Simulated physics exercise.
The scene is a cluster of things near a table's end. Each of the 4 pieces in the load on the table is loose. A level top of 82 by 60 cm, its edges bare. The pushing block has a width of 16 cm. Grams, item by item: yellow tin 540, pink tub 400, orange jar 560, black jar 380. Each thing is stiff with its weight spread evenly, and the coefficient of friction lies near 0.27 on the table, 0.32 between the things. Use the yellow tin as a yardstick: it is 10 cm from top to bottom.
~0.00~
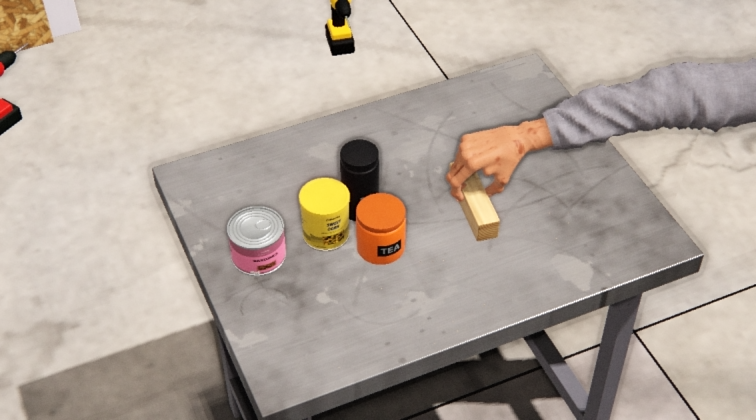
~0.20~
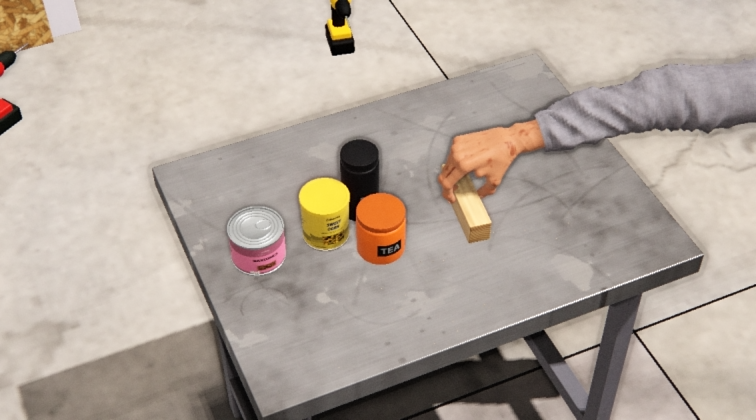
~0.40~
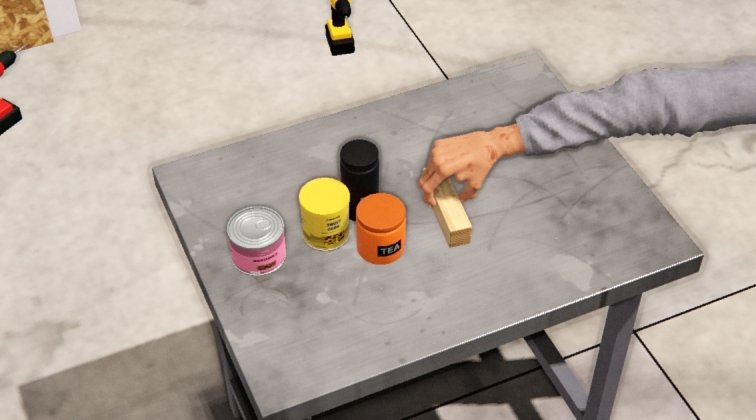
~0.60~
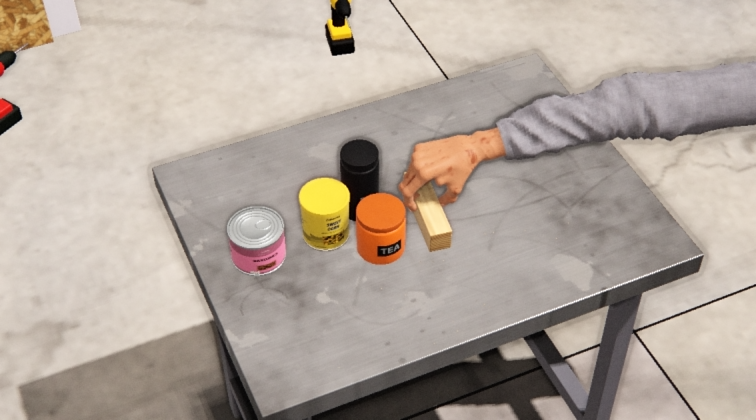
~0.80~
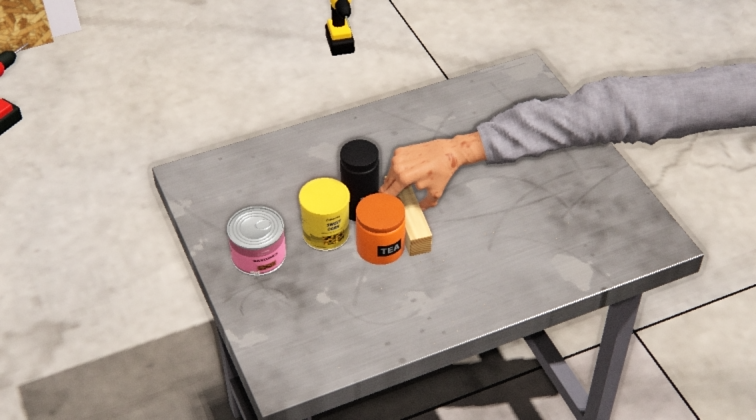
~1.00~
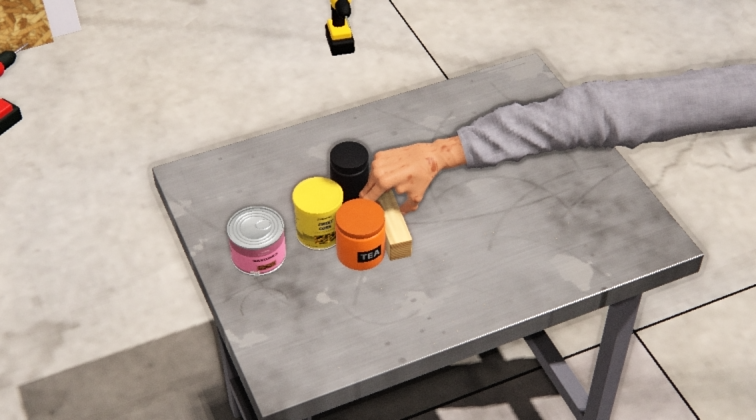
In this clip, a hand slides a wooden block leftward across a gray table toward four containers, reaches the orange jar, and then nudges it slightly left, with the yellow tin and black jar also shifting a little.
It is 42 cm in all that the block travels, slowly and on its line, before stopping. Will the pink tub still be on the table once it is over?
Gone.
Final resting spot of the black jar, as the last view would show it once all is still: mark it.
It ends up near (245, 180).
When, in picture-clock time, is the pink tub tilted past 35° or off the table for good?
About 2.1 seconds.
Around 1.60 s, 27 cm of push; pink tub shifted 5 cm near (230, 253); black jar shifted 13 cm; orange jar shifted 15 cm.
Around 2.30 s, 39 cm of push; pink tub now off the table; orange jar shifted 27 cm; yellow tin shifted 19 cm.
Finally (2.9 s), off the table, pink tub; not toppled but over 4 cm from the start, yellow tin, orange jar and black jar.
